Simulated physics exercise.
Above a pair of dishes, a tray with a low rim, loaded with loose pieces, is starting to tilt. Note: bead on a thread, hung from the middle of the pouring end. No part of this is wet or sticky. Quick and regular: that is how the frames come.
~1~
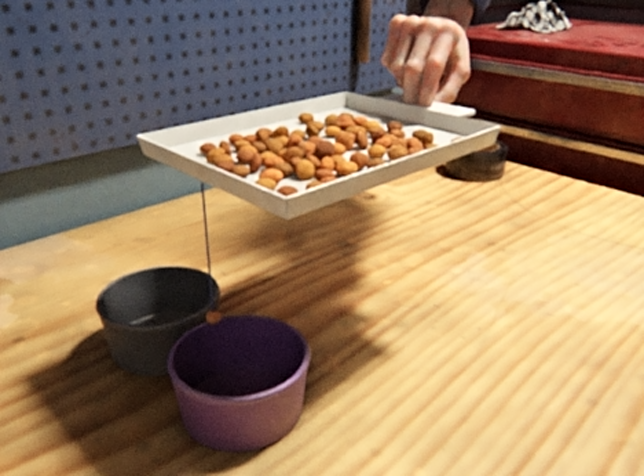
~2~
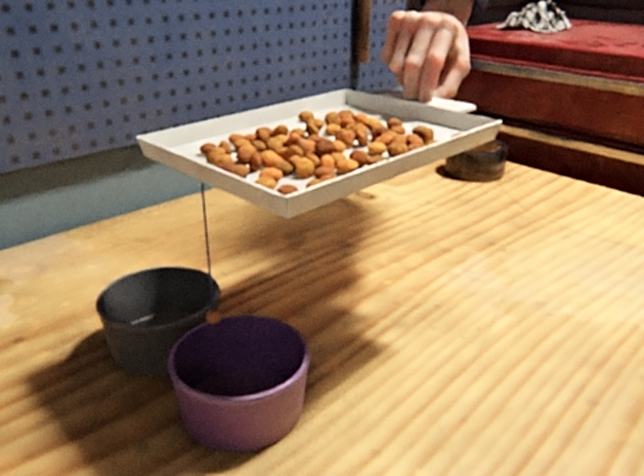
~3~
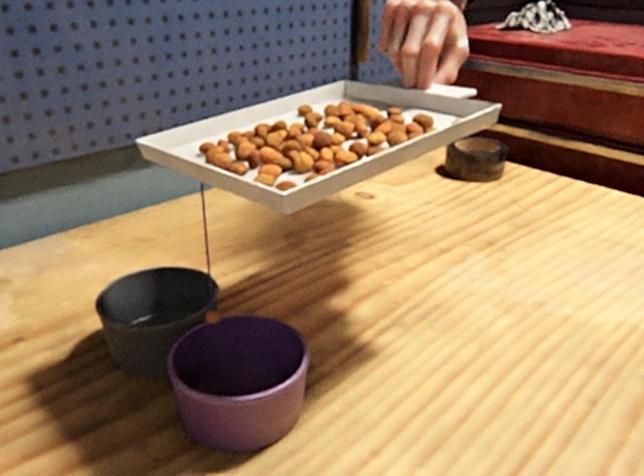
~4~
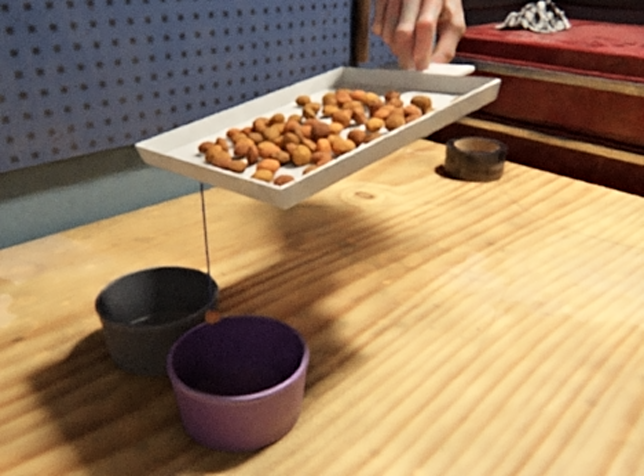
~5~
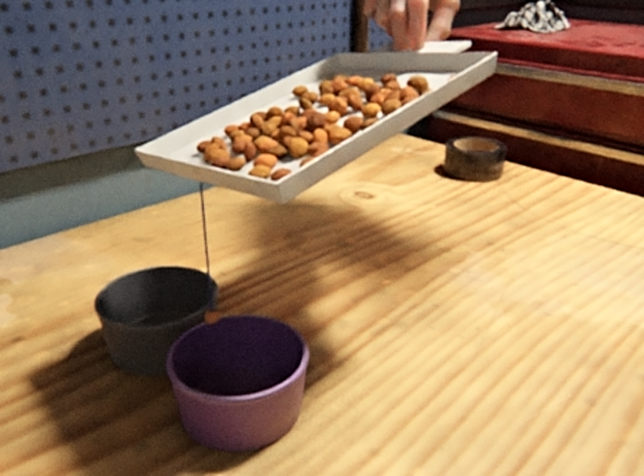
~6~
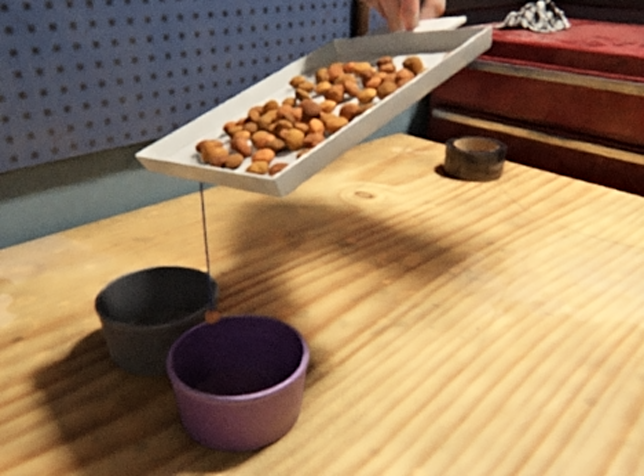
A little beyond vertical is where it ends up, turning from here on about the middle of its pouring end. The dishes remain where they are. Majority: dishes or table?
Dishes.
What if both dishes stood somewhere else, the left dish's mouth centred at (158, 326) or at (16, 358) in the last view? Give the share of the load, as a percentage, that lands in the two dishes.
About 60% on the first try and 0% on the second.
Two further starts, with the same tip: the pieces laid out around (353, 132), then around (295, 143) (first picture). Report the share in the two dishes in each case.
First case: Around 80 %; second case: Around 80 %.
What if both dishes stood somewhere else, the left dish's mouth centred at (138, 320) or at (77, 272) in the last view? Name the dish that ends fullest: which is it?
Well, the first go goes to the leftmost dish, and the second to the rightmost dish.
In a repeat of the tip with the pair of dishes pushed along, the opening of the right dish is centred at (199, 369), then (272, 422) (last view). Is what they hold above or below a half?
First try: Higher than half; second try: Lower than half.
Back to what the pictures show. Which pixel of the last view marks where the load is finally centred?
Close to (157, 337) in the last picture.
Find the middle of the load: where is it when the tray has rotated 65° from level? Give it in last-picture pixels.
The load is centred about (188, 134).
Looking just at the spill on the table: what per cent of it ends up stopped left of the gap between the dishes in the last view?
90 %, roughly.
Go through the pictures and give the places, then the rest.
Corners of the pouring end near (142, 135) and (287, 195), level; middle of the load near (307, 149), bits of cat kibble; left dish near (108, 337); right dish near (184, 407); bead on its thread near (213, 317), in the first frame.
Corners of the pouring end near (142, 137) and (286, 194), level; middle of the load near (307, 147), in the second frame.
Corners of the pouring end near (141, 140) and (284, 191), tipped barely, lowest at the left corner; middle of the load near (306, 141), in the third frame.
Corners of the pouring end near (140, 144) and (281, 186), tipped a little, lowest at the left corner; middle of the load near (304, 133), in the fourth frame.
Corners of the pouring end near (140, 149) and (277, 180), tipped a little, lowest at the left corner; middle of the load near (301, 124), in the fifth frame.
Corners of the pouring end near (140, 153) and (273, 176), tipped clearly, lowest at the left corner; middle of the load near (297, 116); left dish near (107, 337); right dish near (183, 406), in the sixth frame.
Shortly afterwards, tray tipped steeply; all but a few on the tray; only a few in the air.
Next, tray tipped past a quarter turn; near a quarter on the tray; near half in the left dish; a little outside both; a little in the air.
Some moments later, tray tipped past a quarter turn; the bulk in the left dish; near a quarter outside both.
In the end, tray tipped past a quarter turn; none at all in the right dish; the bulk in the left dish; near a quarter outside both.
